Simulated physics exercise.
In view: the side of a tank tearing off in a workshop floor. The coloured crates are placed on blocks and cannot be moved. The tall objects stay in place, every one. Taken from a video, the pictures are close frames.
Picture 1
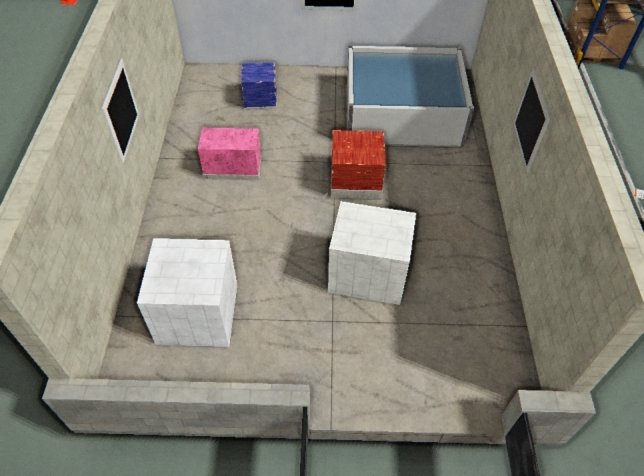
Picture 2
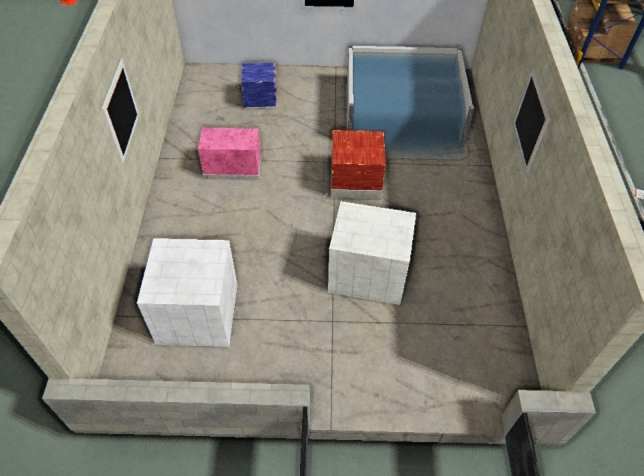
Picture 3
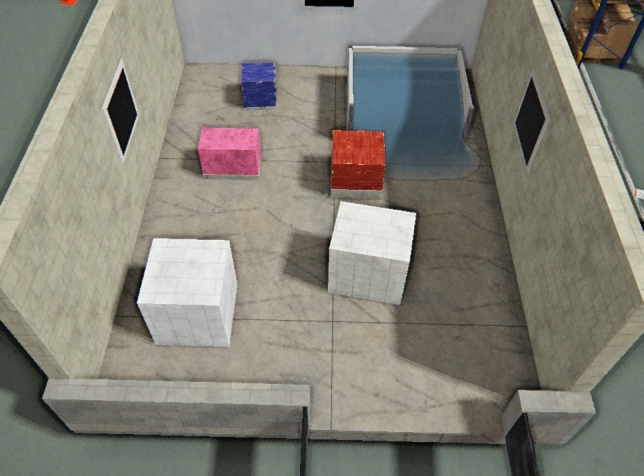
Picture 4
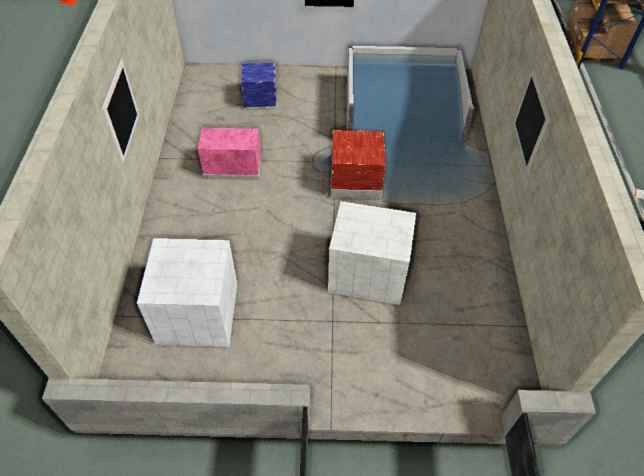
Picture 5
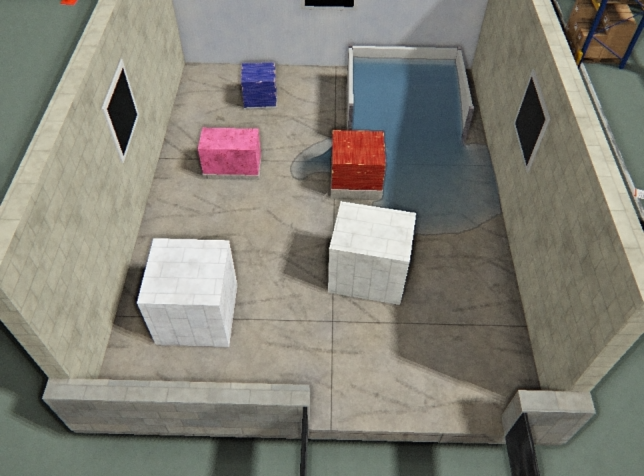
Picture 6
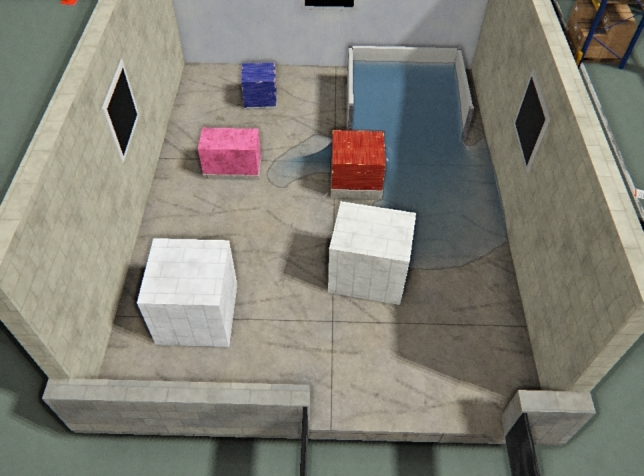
Blue water pours from a white-rimmed tank at the back right of a walled workshop floor, seen from high above by a still camera. A red block stands before the tank, with pink and blue blocks to the left and two white cubes nearer. The tank's front side gives way, and water spreads forward along the right and around the red block toward the left.
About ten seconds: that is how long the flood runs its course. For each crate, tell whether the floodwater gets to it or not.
Pink crate: Too low, blue crate: Too low, red crate: Too low.
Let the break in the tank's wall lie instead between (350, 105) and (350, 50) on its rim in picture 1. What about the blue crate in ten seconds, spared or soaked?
As far as I can tell, the blue crate is overrun.
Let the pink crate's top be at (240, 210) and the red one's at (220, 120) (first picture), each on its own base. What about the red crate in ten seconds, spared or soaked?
Result for red: Untouched.
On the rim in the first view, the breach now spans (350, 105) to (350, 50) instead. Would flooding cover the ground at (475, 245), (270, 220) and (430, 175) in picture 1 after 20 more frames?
Taking them in turn, I get left untouched, then sodden, then left untouched.
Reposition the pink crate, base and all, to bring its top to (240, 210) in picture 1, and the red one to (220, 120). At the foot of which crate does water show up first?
I'd say it is the crate marked pink.
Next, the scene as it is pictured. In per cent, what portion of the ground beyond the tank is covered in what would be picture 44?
I reckon 90 per cent or so.
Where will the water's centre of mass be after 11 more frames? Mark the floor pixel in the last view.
Centre point: Around (403, 199).
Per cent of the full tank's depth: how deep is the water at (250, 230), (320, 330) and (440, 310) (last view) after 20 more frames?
Going in order, roughly 4, 0 and 10 %.
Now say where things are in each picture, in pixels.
Still water in the water tank at (407, 80), in the first frame.
The front is at a hidden place, out from the gap at (407, 133), in the second frame.
Water pours out at (407, 134) and has run to a hidden place, in the third frame.
The front is at (319, 165), out from the gap at (406, 136), in the fourth frame.
Water pours out at (406, 136) and has run to (468, 225), in the fifth frame.
The front is at (461, 260), out from the gap at (406, 136), in the sixth frame.
A moment on, water covers 40 % of the floor; the pink crate water round its plinth, the blue crate water round its plinth, the red crate water round its plinth.
Next, water covers 55 % of the floor; the pink crate water round its plinth, the blue crate water round its plinth, the red crate water round its plinth.
Then, water covers 65 % of the floor; the pink crate water round its plinth, the blue crate water round its plinth, the red crate water round its plinth.
Later, water covers 90 % of the floor; the pink crate water round its plinth, the blue crate water round its plinth, the red crate water round its plinth.
In the end, water covers 100 % of the floor; the pink crate was topped, the blue crate was topped, the red crate was topped.
